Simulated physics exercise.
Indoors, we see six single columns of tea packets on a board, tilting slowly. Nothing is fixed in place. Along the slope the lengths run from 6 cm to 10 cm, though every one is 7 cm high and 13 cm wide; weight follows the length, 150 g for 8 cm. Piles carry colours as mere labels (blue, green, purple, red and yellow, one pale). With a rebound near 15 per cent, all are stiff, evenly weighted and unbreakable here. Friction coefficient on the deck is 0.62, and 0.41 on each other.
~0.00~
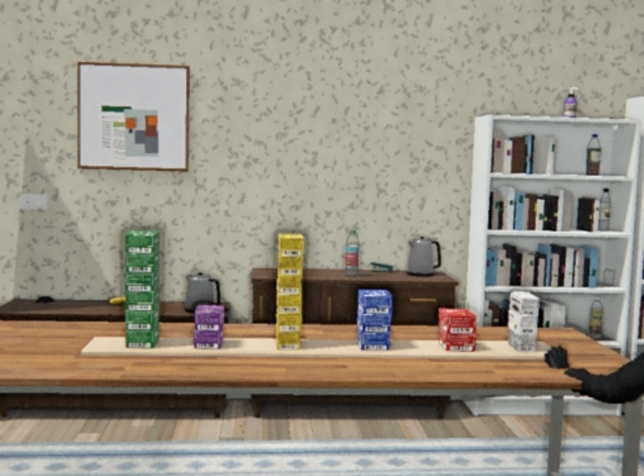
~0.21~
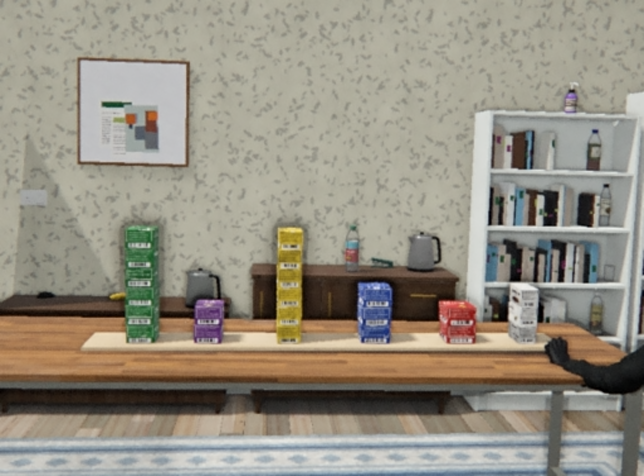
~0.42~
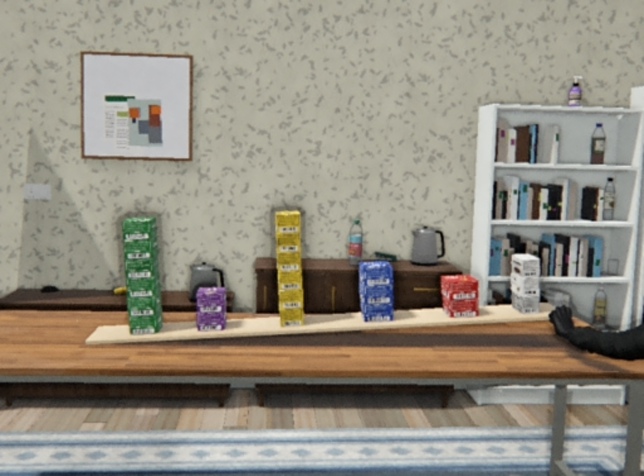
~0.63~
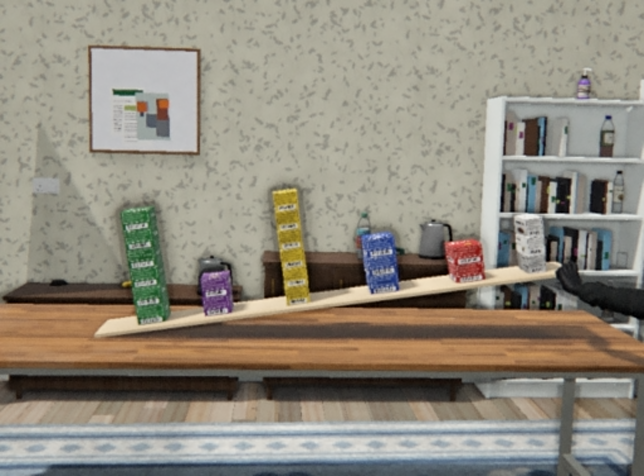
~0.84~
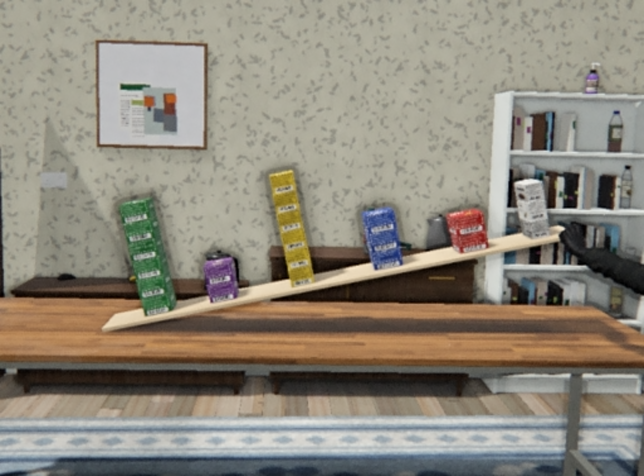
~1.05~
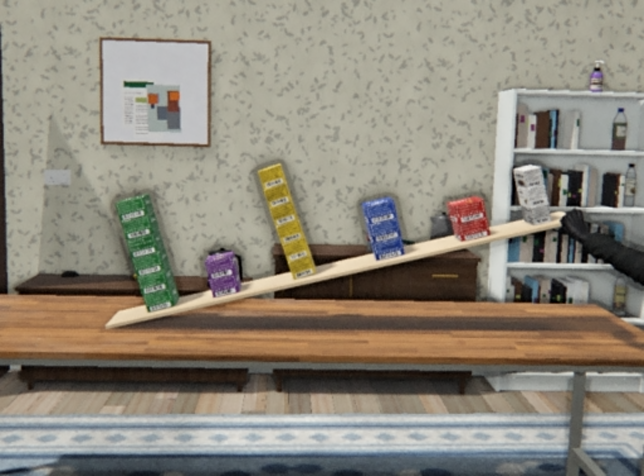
A black-gloved hand slowly raises the right end of a board holding six coloured packet stacks.
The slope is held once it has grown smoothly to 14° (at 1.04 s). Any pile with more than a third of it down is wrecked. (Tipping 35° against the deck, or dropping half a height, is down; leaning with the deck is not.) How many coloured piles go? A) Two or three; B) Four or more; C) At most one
A, two or three.
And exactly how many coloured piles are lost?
The number is 3.
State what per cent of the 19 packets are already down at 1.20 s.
By that time it is 0 percent.
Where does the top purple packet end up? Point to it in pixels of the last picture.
Somewhere around pixel (188, 292).
By 1.20 s, slope 14°; none of the 19 other packets down, 12 disturbed; top yellow packet tilted 18°; top green packet tilted 6°.
By 1.38 s, slope 14°; 6 of the 19 other packets down; top yellow packet tilted 54°, 13 cm lower; top green packet tilted 19°.
By 1.56 s, slope 14°; 11 of the 19 other packets down; top yellow packet on its side; top green packet tilted 48°, 11 cm lower.
By 1.86 s, slope 14°; 12 of the 19 other packets down; top green packet on its side; top yellow packet on its side.
When it is over (2.4 s), slope 14°; 13 of the 19 other packets down; top yellow packet upside down; top green packet upside down. Wrecked, green, purple and yellow. In pixels of the last frame, middles, top yellow packet near (153, 299).
